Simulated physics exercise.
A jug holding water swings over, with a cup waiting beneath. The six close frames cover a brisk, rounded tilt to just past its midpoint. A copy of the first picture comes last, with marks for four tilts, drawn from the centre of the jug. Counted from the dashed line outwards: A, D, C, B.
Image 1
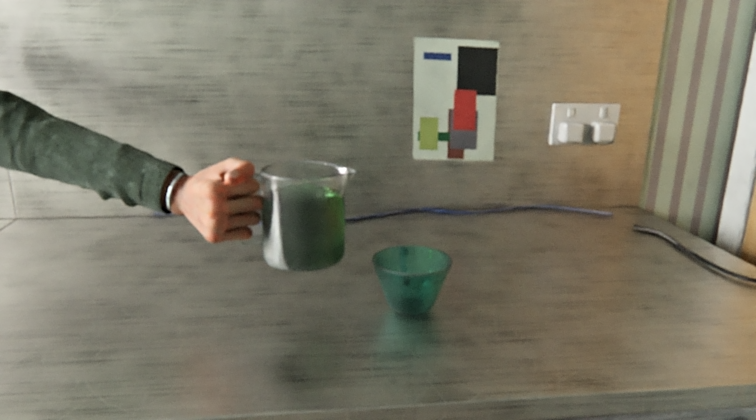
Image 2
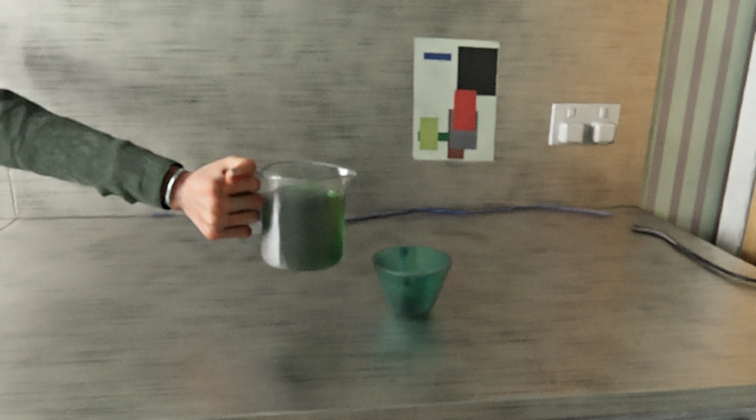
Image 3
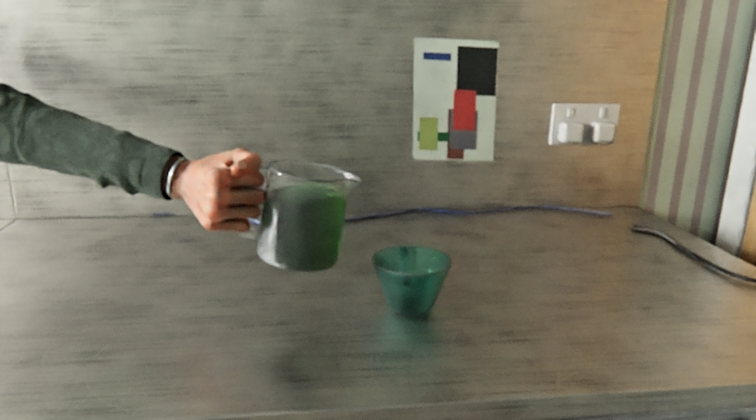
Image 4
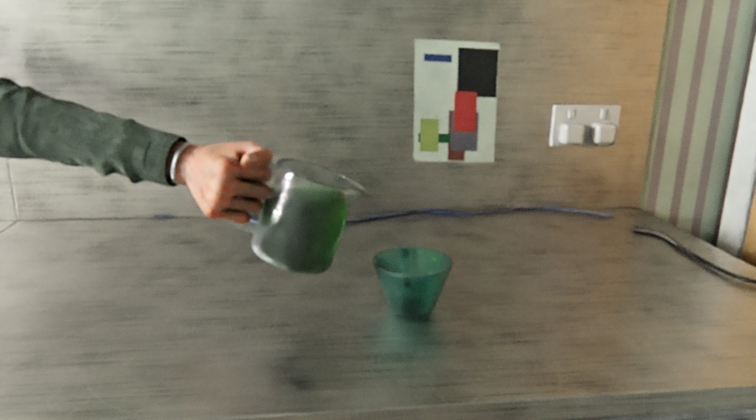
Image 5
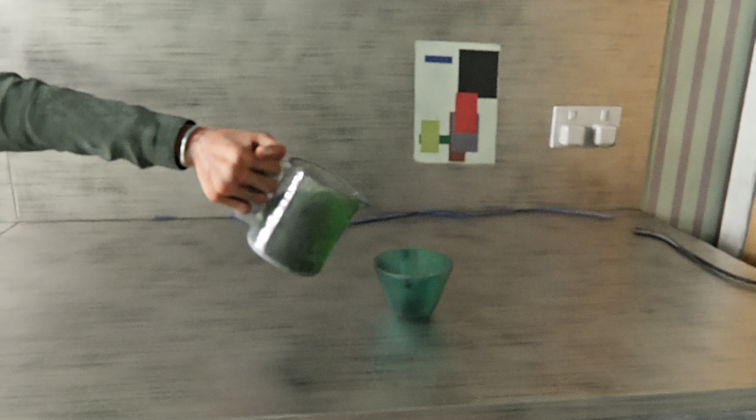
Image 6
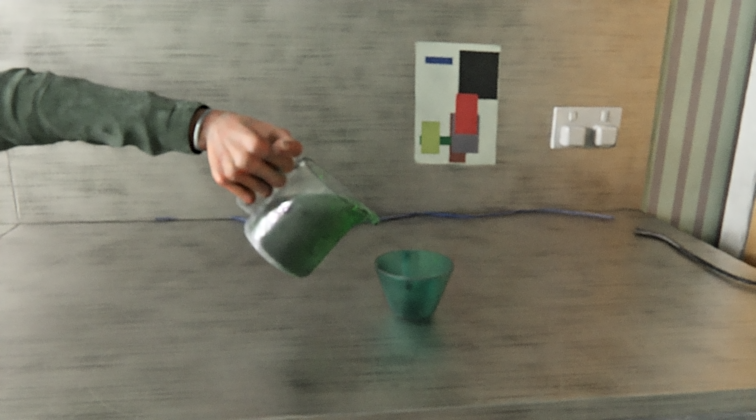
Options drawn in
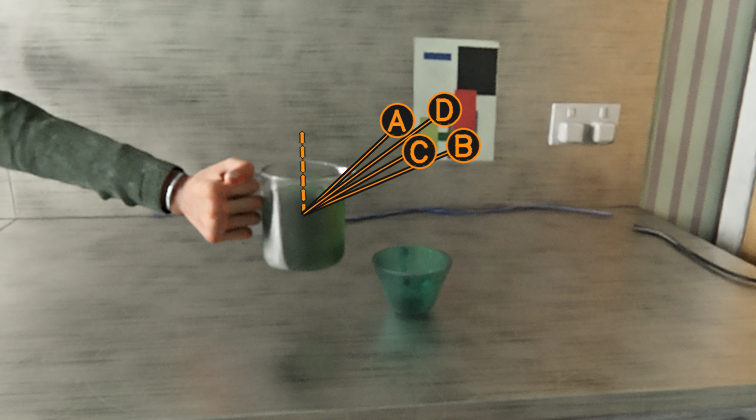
A glass jug of greenish water, held by a hand in a dark green sleeve, tilted steadily to the right above a teal cup on the counter, until water slipped over its lip.
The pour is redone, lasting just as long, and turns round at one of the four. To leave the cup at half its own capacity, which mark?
D is best.
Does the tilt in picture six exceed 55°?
No, it does not.
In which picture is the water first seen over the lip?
Picture 6.
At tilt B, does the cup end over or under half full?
Over.
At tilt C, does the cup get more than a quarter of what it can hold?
Yes, it does.
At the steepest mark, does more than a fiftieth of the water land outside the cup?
Yes.
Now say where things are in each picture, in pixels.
Upright, lip at (355, 172); rim of the cup round (412, 259); nothing has left yet.
Tipped about 2°, lip at (356, 174); nothing has left yet.
Tipped about 8°, lip at (360, 179); nothing has left yet.
Tipped about 18°, lip at (366, 190); nothing has left yet.
Tipped about 29°, lip at (370, 204); nothing has left yet.
Tipped about 42°, lip at (371, 218); water is over the lip, down to (375, 221).
On the marked copy, A at (387, 135); B at (448, 152); C at (402, 157); D at (431, 119).
With A, the cup ends with about 31 % of what it can hold.
With B, the cup ends with about 79 % of what it can hold; 11 % of the water is spilt.
With C, the cup ends with about 73 % of what it can hold.
With D, the cup ends with about 49 % of what it can hold.
